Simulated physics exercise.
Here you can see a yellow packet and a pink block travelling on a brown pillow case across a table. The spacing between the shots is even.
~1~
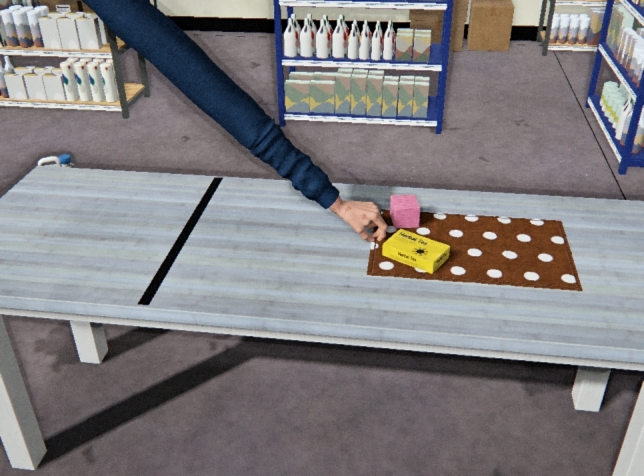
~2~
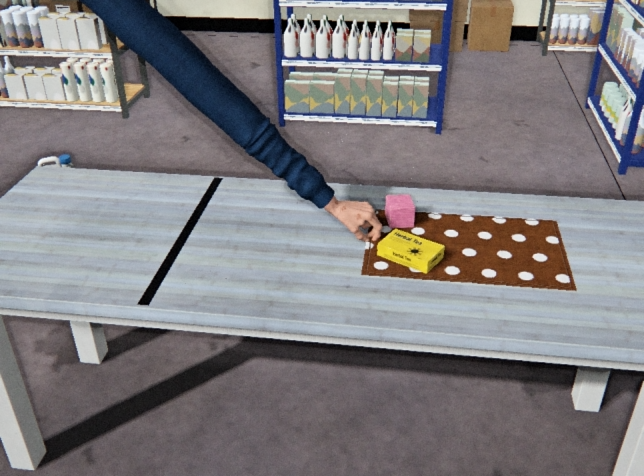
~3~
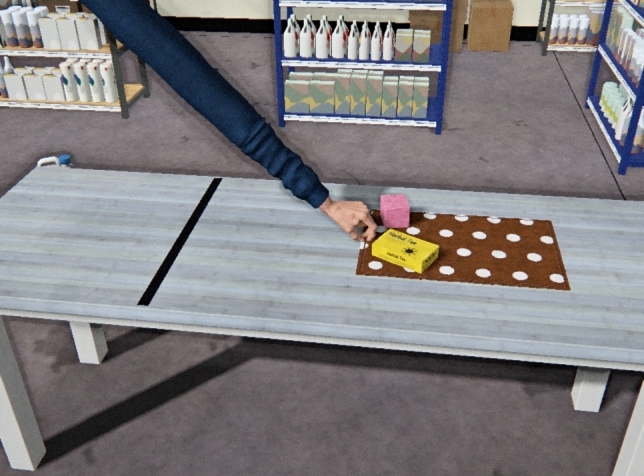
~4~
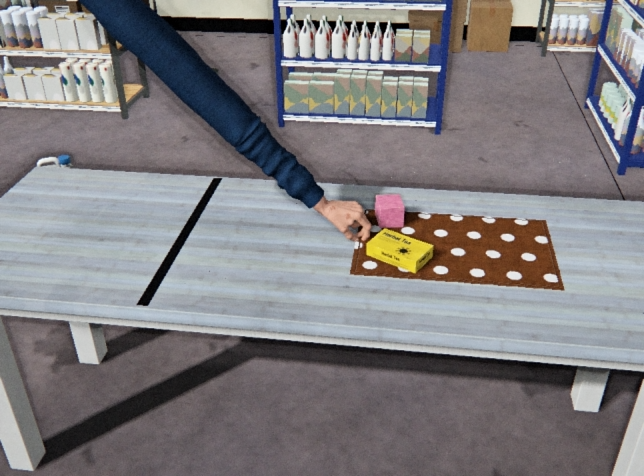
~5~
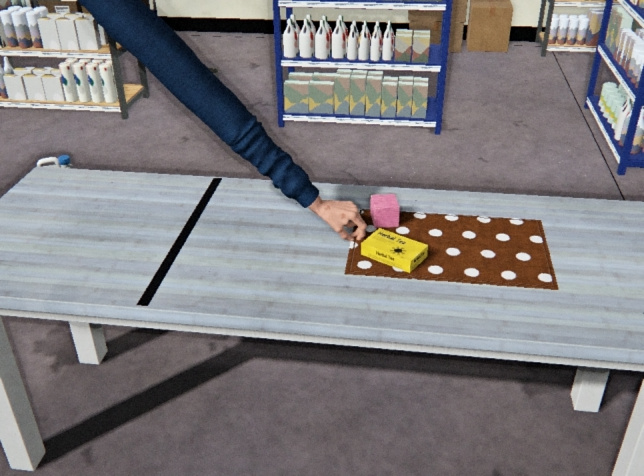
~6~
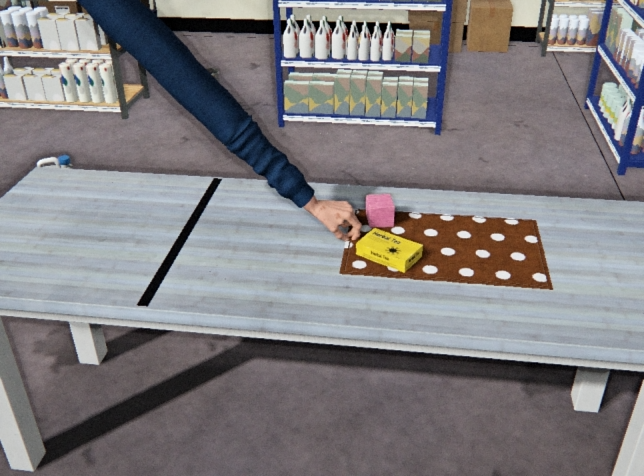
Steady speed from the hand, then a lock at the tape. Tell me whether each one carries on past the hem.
The yellow packet stops short of it. The pink block stops short of it.
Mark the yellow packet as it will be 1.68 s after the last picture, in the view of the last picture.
At that time it is at about pixel (223, 238).
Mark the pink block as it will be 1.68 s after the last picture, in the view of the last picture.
Roughly (227, 201).
Then, 1.57 s after the last picture, hem short of the tape; yellow packet on the cloth near (231, 239); pink block on the cloth near (233, 202).
Then, 1.68 s after the last picture, hem at the tape; yellow packet on the cloth near (223, 238); pink block on the cloth near (227, 201).
At rest, hem at the tape; yellow packet on the cloth near (223, 238); pink block on the cloth near (227, 201). The yellow packet keeps its seat and the pink block stays on the cloth.
